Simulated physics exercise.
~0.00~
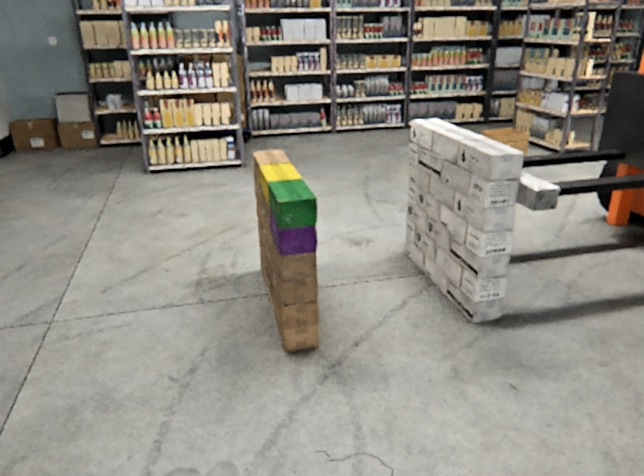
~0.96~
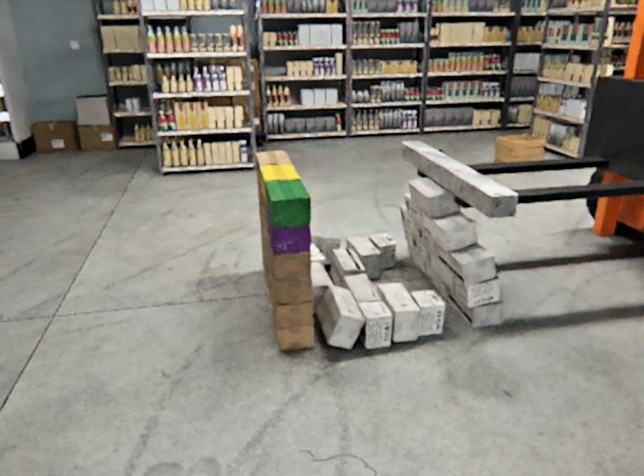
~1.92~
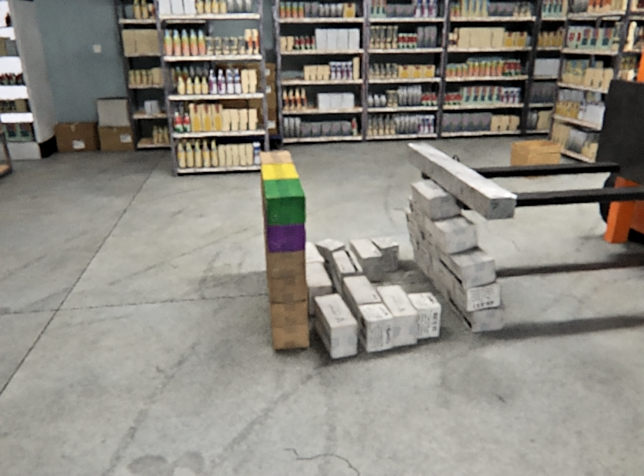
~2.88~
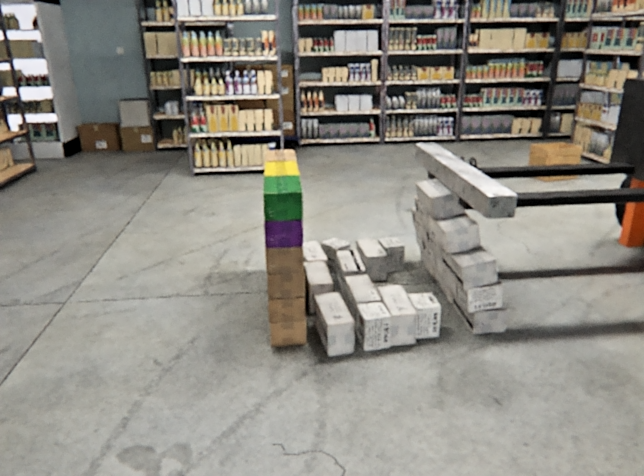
A pale box wall partly collapses as a beam pushes left, while the brown stack stays standing.
